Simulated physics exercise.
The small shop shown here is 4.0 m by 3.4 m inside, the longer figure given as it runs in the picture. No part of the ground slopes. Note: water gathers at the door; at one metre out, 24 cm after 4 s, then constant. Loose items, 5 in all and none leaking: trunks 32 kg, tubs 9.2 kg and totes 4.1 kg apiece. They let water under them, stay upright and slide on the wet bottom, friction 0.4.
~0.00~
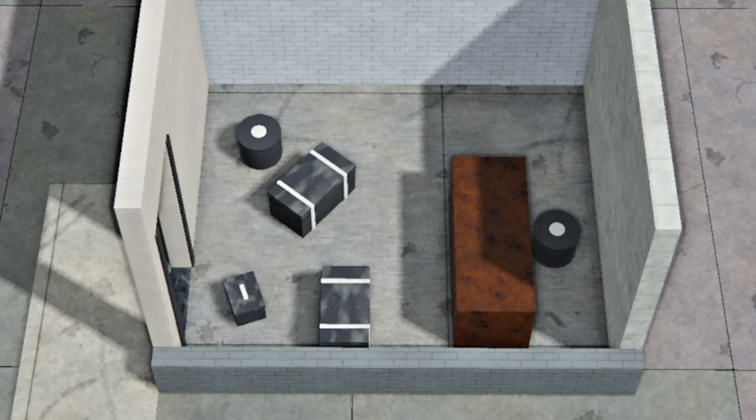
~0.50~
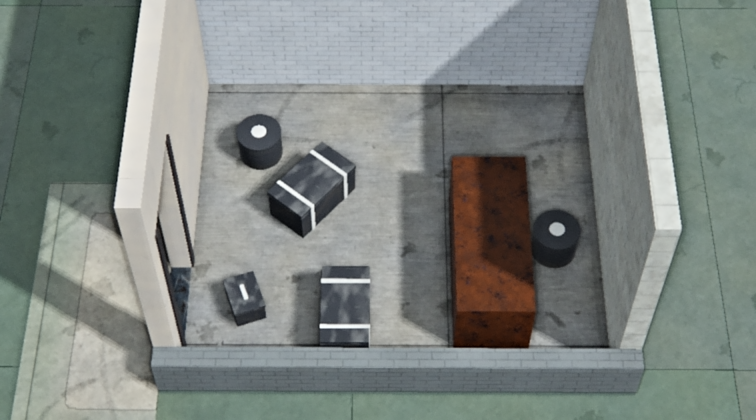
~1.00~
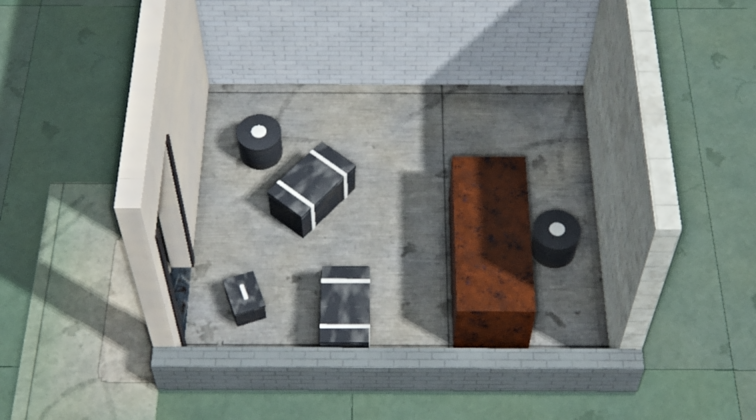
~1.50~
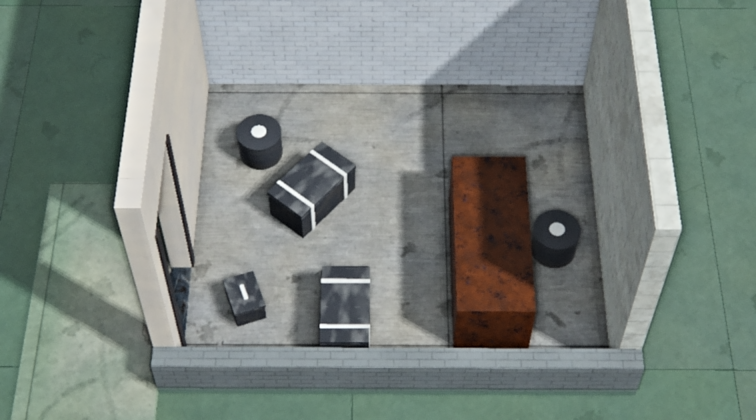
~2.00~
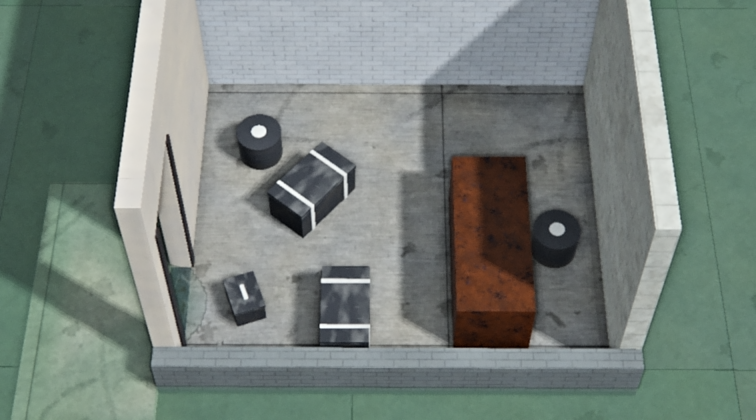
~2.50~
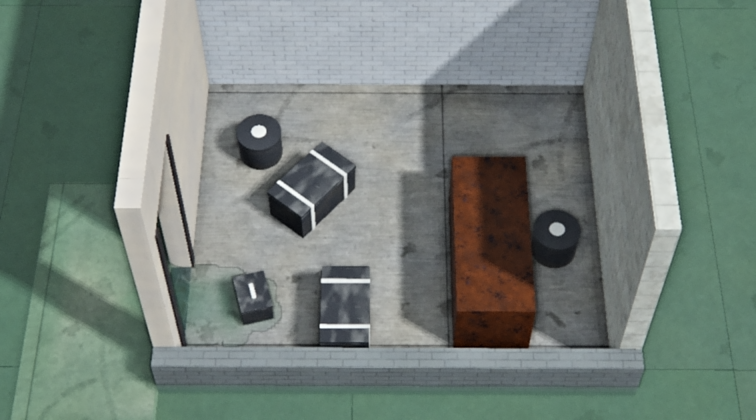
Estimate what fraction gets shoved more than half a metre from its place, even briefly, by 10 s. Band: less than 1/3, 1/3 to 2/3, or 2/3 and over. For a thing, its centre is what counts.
Band: 1/3 to 2/3.
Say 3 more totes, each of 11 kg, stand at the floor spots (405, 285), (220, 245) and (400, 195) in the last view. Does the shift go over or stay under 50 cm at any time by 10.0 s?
In order: Farther; not as far; farther.
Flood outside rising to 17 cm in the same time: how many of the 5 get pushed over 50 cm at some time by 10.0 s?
With that change, 2 of them.
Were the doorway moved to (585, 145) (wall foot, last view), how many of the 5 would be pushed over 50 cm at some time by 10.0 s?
So the tally would be 3.
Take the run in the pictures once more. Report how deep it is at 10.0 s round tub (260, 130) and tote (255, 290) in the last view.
About 6 and 9 cm.
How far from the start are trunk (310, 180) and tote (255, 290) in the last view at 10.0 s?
Respectively 0 and 250 cm.
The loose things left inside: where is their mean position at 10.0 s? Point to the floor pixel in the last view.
Centred roughly on (377, 165).
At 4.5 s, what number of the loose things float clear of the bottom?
Count at that moment: 1.
After 3.5 s 1 of 5 are over 50 cm from their spots; 0 afloat.
After 4.5 s 1 of 5 are over 50 cm from their spots; 1 afloat.
After 7.0 s 2 of 5 are over 50 cm from their spots; 2 afloat.
After 10.0 s 2 of 5 are over 50 cm from their spots, and 2 have been at some point; 3 afloat.
